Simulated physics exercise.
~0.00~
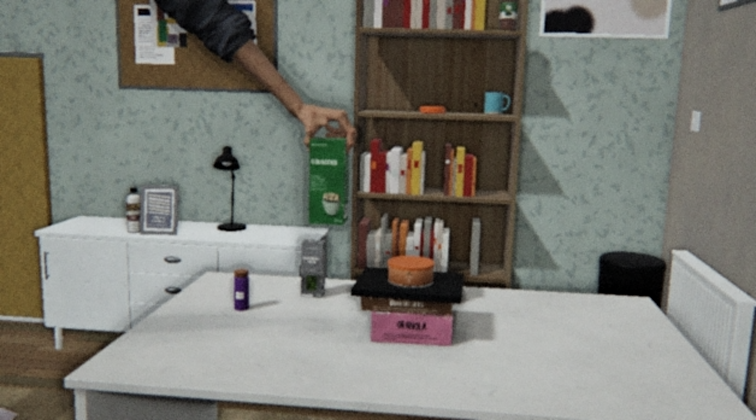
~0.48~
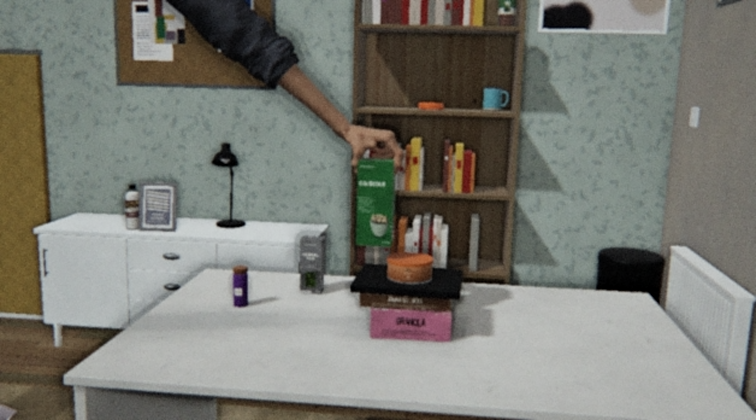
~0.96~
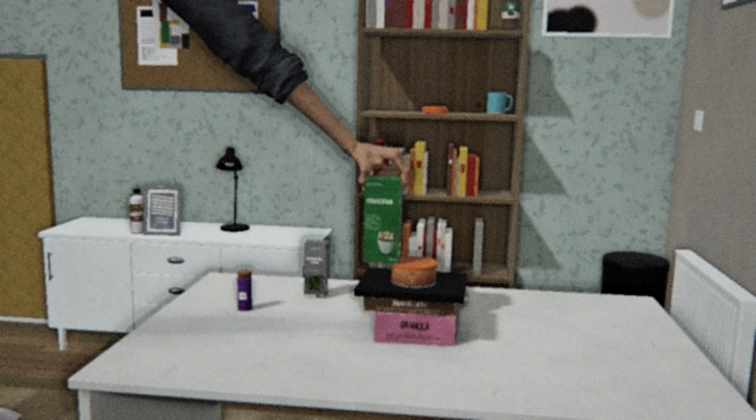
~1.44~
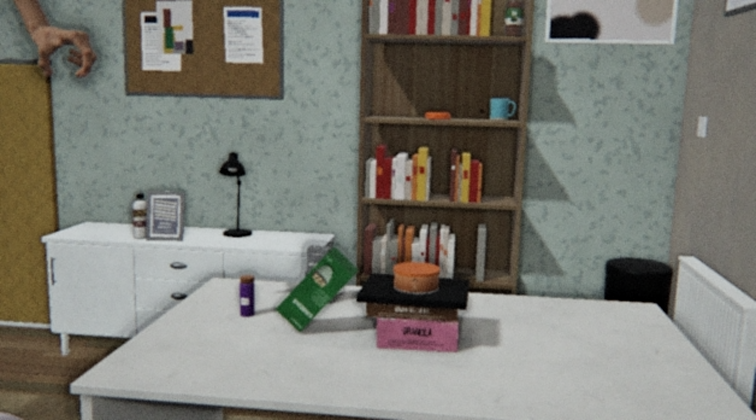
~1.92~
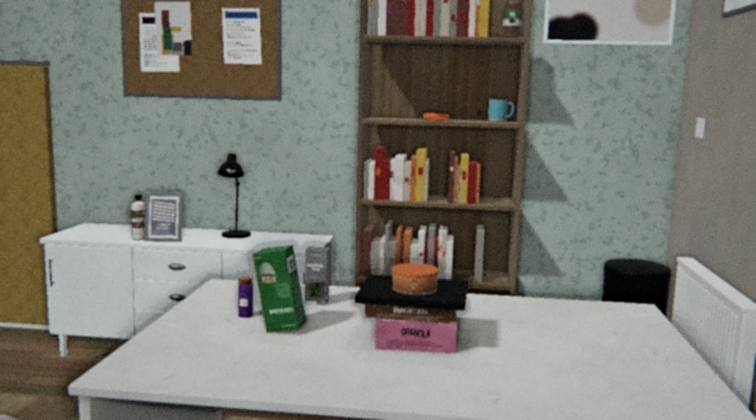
A green carton is lowered onto a small pile, released, and tumbles left, landing upside down.
